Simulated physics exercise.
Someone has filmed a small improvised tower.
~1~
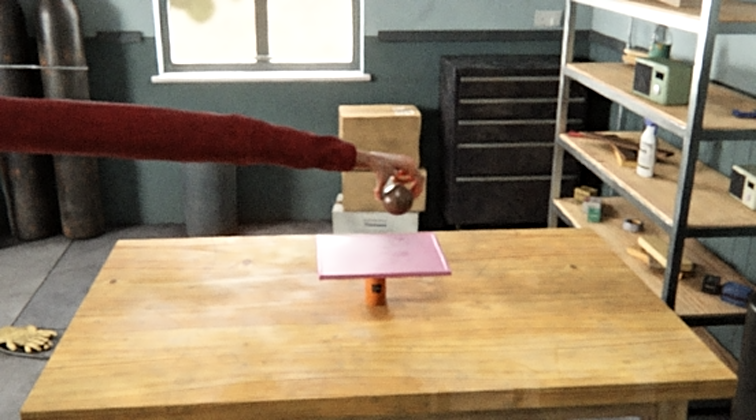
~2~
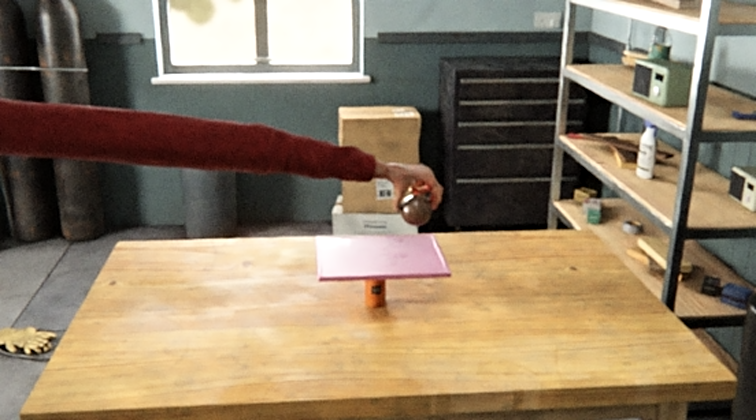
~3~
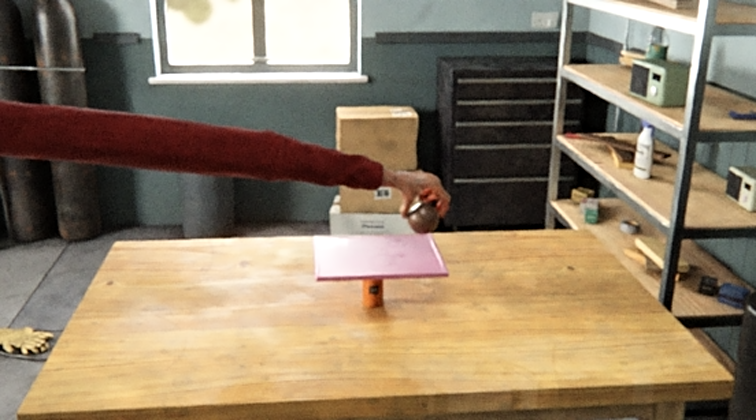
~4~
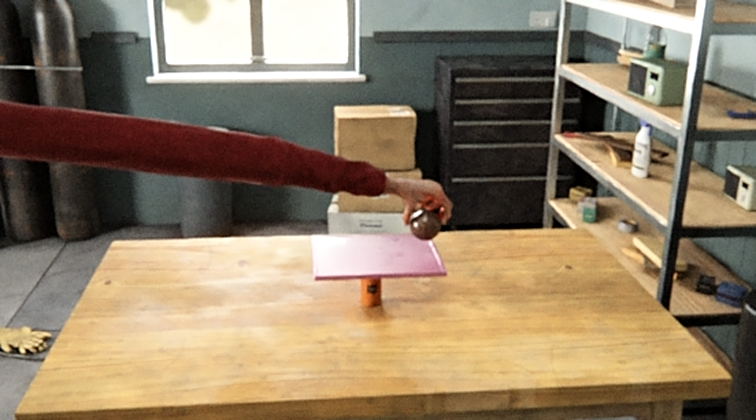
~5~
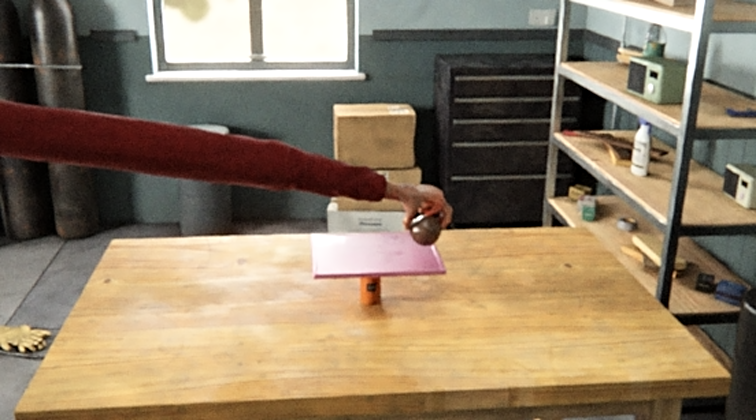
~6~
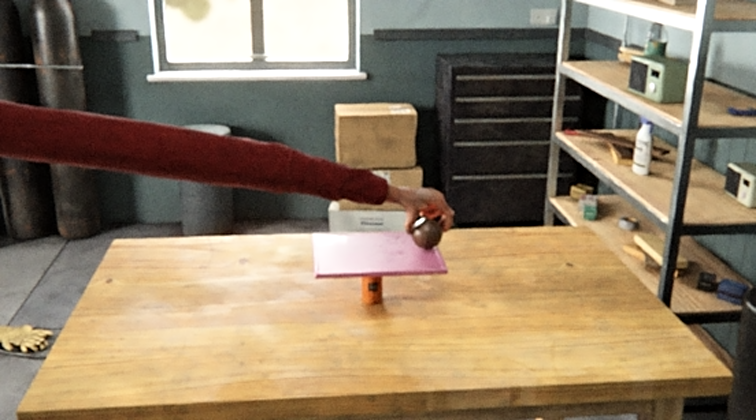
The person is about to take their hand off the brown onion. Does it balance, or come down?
In the end the stack comes apart.
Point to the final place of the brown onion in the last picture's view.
Near (438, 283).
Then, 0.30 s past the last view, brown onion now fallen; pink lid rocked 29° from its first pose.
Then, 0.50 s past the last view, pink lid rocked 59° from its first pose.
Finally, fallen, brown onion; down or leaning hard in the stack, pink lid; orange shaker still in place. Final places as the last picture's camera would see them, brown onion near (438, 283). The stack gives way.
